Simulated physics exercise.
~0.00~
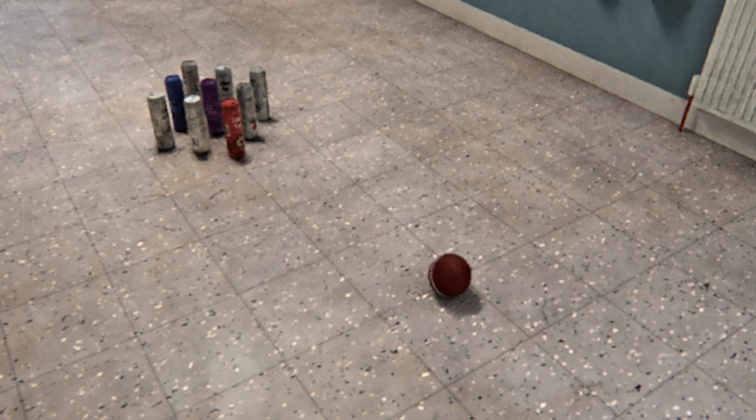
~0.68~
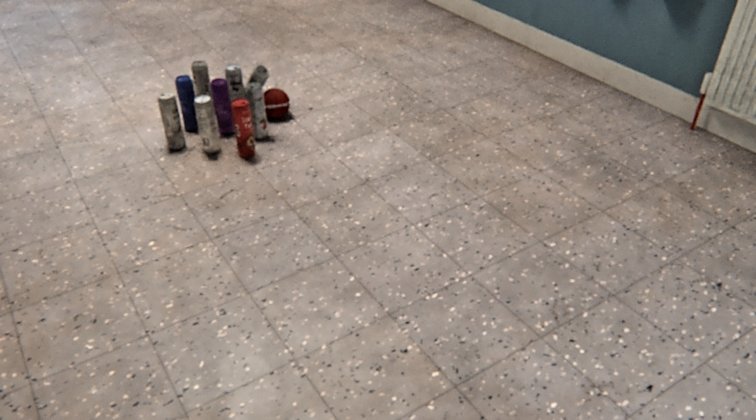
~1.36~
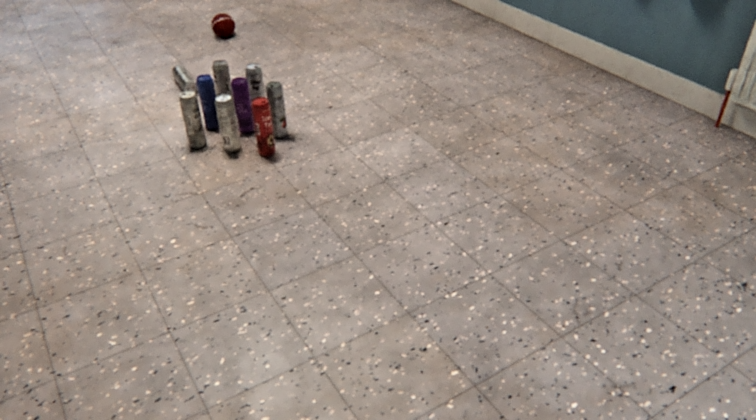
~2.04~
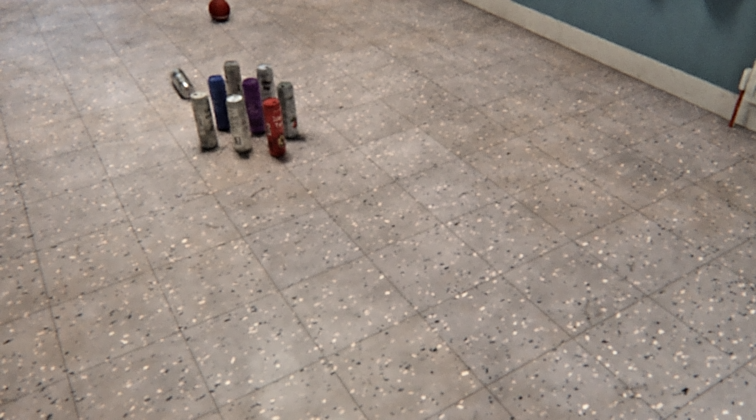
The video shows a dark red ball rolling across a speckled tiled floor toward a cluster of upright tubes, knocking one over at the back before rolling away beyond them, while the red, purple and blue tubes stay standing with the rest.
